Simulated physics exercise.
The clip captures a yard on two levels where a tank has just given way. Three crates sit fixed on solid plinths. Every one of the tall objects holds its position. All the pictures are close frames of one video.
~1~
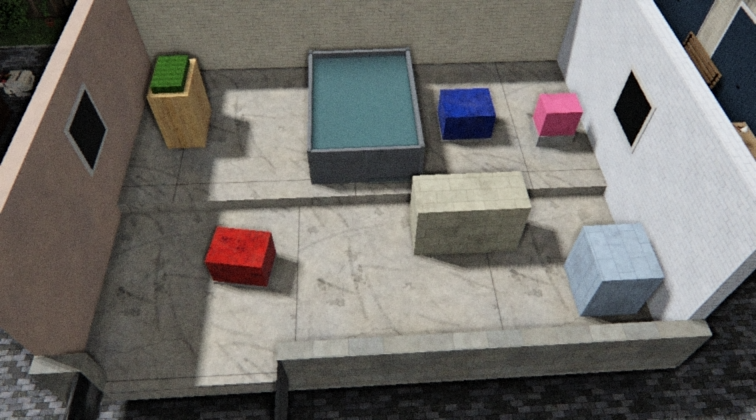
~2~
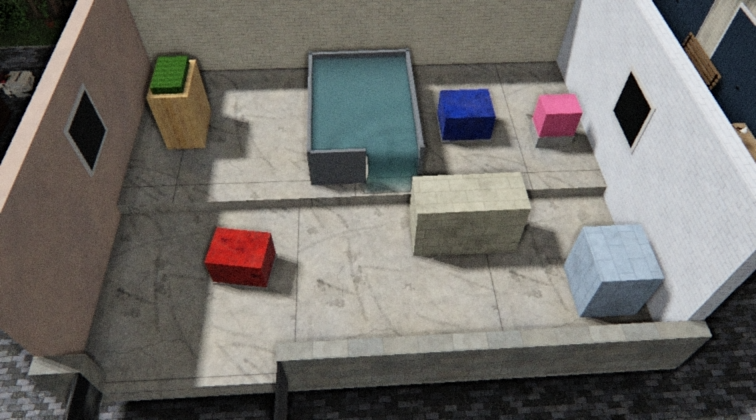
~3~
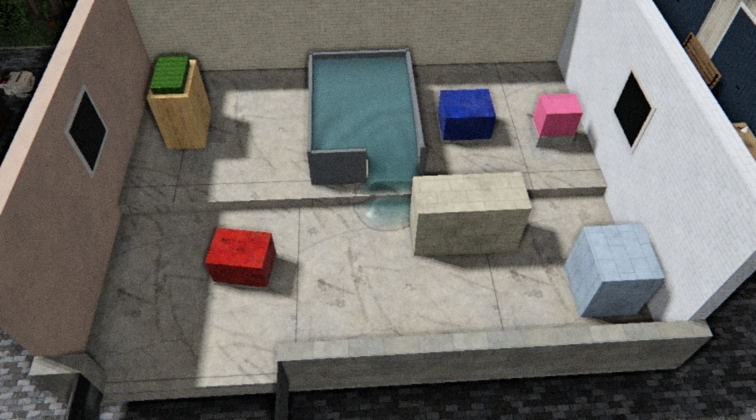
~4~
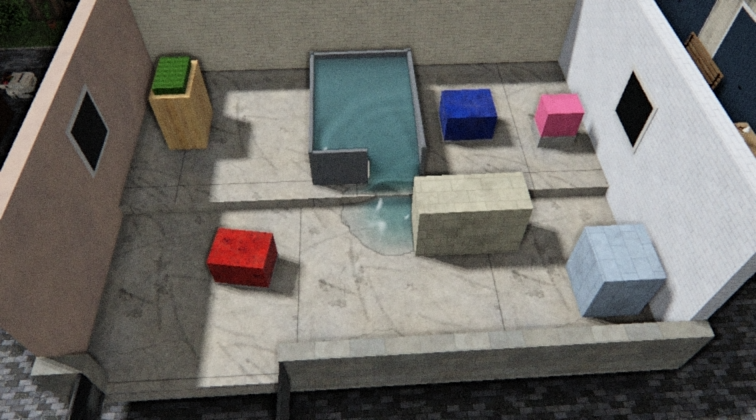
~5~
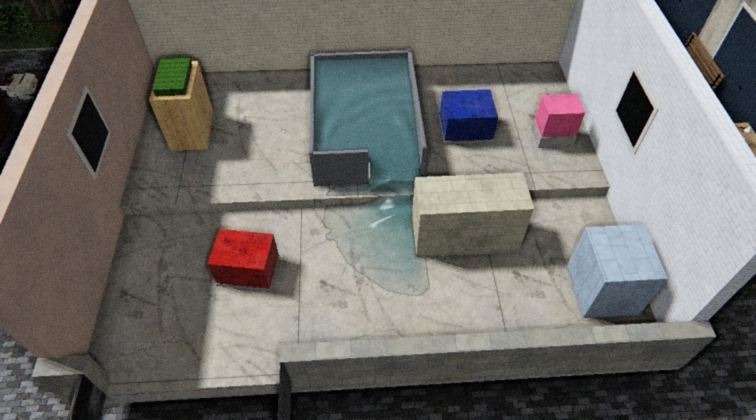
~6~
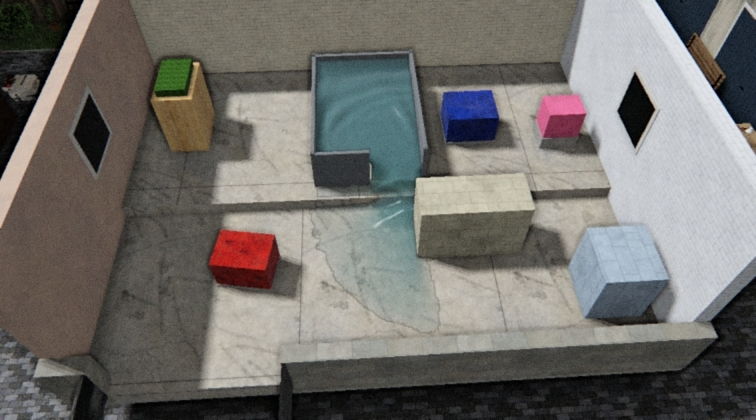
We see a walled two-level yard with coloured blocks and an open tank of water; part of the tank's front opens, and water pours onto the lower level, spreading forward past the beige block toward the low front wall.
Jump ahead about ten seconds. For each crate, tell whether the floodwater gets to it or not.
Crate by crate: Red crate - reached; pink crate - not reached; blue crate - not reached.
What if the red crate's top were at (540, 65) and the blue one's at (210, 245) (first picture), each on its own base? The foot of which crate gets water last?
The red crate.
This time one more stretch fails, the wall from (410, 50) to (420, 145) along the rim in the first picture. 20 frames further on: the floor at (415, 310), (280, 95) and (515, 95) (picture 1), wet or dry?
Spot one spared, spot two spared, spot three inundated.
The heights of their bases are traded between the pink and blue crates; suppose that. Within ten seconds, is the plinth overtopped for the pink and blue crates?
Result - pink crate: Untouched; blue crate: Untouched.
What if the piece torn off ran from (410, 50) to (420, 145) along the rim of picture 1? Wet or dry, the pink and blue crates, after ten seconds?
The pink crate is reached, the blue crate is reached.
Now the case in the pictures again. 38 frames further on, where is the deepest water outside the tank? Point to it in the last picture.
Deepest spot: Near (607, 208).
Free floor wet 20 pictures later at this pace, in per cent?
Close to 40 percent, by my reckoning.
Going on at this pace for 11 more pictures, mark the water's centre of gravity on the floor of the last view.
Near (384, 179).
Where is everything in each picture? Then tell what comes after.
In the first picture, still water in the open tank at (363, 100).
In the second picture, the front is at a hidden place, out from the gap at (392, 168).
In the third picture, water pours out at (393, 170) and has run to (373, 225).
In the fourth picture, the front is at (391, 251), out from the gap at (394, 171).
In the fifth picture, water pours out at (395, 172) and has run to (422, 287).
In the sixth picture, the front is at (432, 323), out from the gap at (396, 172).
A moment on, water covers 15 % of the floor; the red crate water round its plinth, the pink crate not reached, the blue crate not reached.
Next, water covers 25 % of the floor; the red crate water round its plinth, the pink crate not reached, the blue crate not reached.
Then, water covers 40 % of the floor; the red crate water round its plinth, the pink crate water round its plinth, the blue crate not reached.
Later, water covers 50 % of the floor; the red crate water round its plinth, the pink crate water round its plinth, the blue crate not reached.
In the end, water covers 50 % of the floor; the red crate was topped, the pink crate stayed above the water, the blue crate stayed above the water.
